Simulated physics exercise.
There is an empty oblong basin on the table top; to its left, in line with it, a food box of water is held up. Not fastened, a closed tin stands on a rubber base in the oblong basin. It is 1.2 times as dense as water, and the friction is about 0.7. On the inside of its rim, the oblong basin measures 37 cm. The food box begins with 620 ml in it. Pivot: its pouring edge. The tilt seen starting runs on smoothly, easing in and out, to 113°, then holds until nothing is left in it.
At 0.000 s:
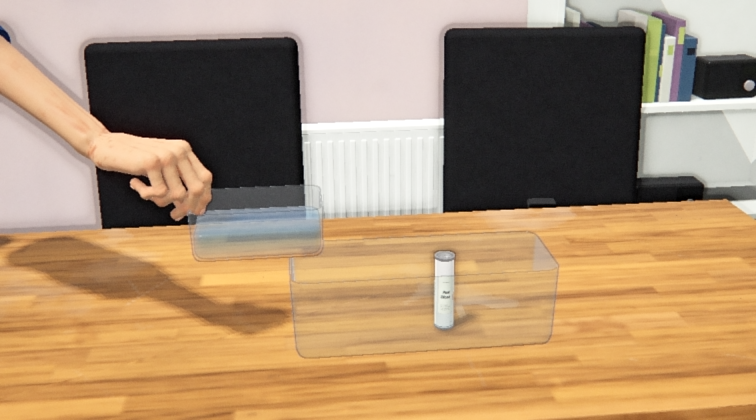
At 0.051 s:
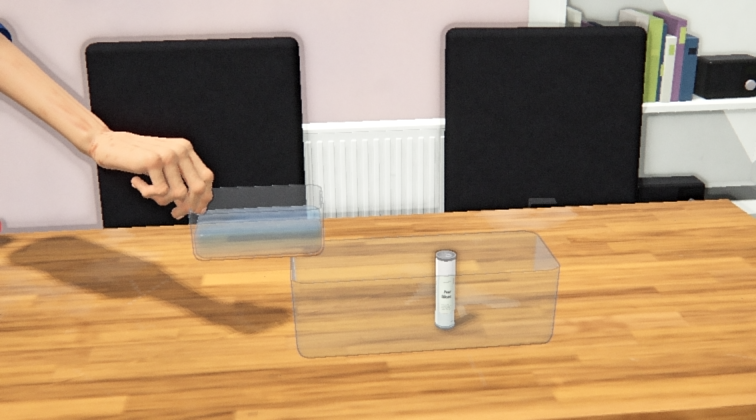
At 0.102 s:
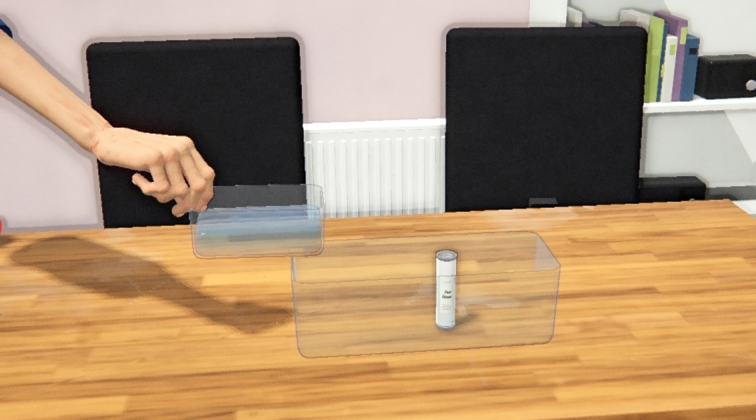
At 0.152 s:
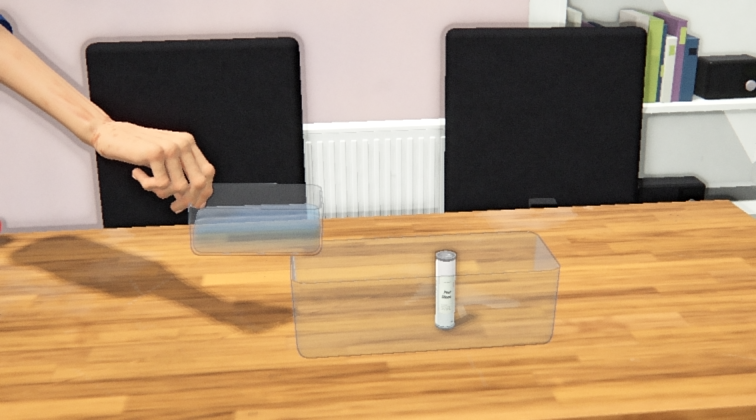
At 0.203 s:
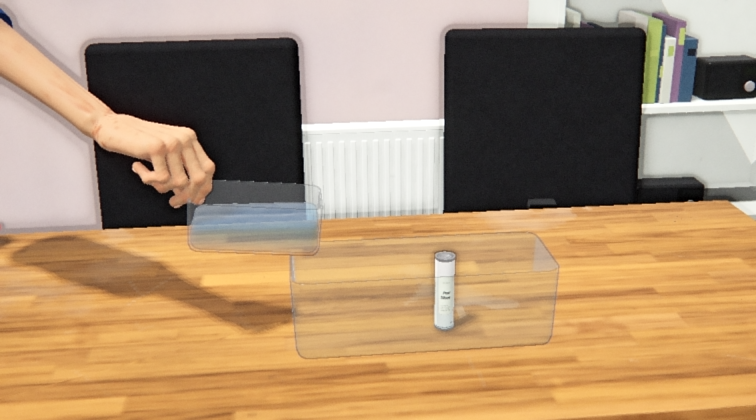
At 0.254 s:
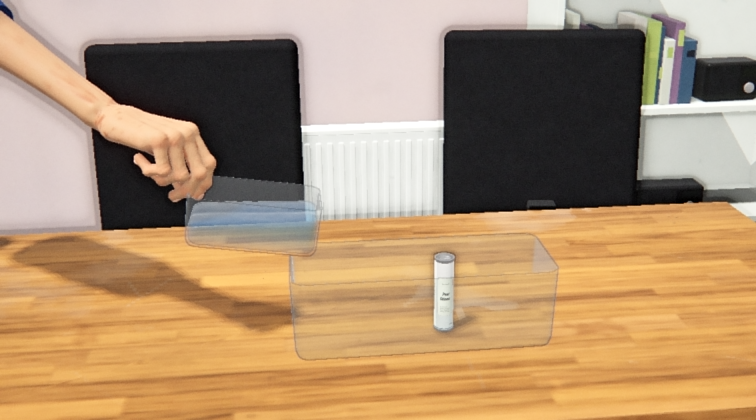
A bare arm reaches in from the left over a wooden table, seen from slightly above in a room with a pale pink wall, two black chairs, a white radiator and a shelf of books. Its hand holds a clear container of bluish water beside a larger clear basin, where a small white cylinder stands upright. The held container stays level, then tilts slightly rightward, while the view stays practically still.
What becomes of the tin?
Looks like it will stay erect.
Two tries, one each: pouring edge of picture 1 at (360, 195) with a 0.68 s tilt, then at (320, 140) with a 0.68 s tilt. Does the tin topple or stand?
First it tips over; then it tips over.
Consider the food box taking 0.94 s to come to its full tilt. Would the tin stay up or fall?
The tin stays on its base.
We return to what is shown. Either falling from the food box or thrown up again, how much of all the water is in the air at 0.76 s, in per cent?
Close to 36 in a hundred.
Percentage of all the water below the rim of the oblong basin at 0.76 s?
I'd estimate some 10 percent of the liquid.
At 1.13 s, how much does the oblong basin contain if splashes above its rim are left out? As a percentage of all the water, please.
It works out near 78 per cent.
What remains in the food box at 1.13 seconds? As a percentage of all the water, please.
Around 10 percent of it.
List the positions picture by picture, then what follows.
In the first frame, it leans 0°; its right rim is at (321, 198); the water meets the walls at (196, 222) and (320, 216); the oblong basin's rim runs from (290, 264) to (547, 250); the tin's top is at (445, 259).
In the second frame, it leans 0°; its right rim is at (322, 198); the water meets the walls at (196, 221) and (321, 215).
In the third frame, it leans 1°; its right rim is at (322, 198); the water meets the walls at (196, 220) and (321, 214).
In the fourth frame, it leans 3°; its right rim is at (322, 198); the water meets the walls at (195, 218) and (320, 213).
In the fifth frame, it leans 6°; its right rim is at (321, 199); the water meets the walls at (193, 216) and (318, 212).
In the sixth frame, it leans 9°; its right rim is at (320, 200); the water meets the walls at (191, 213) and (316, 211).
After 0.76 s the tilt is 62° and 54 per cent is still to pour; the tin stands where it began.
After 1.13 s the tilt is 101° and 9 per cent is still to pour; the tin stands where it began.
After 1.51 s the tilt is 113° and 0 per cent is still to pour; the tin stands where it began.
After 1.93 s the tilt is 113° and 0 per cent is still to pour; the tin stands where it began.
In the end the tin stands where it began.
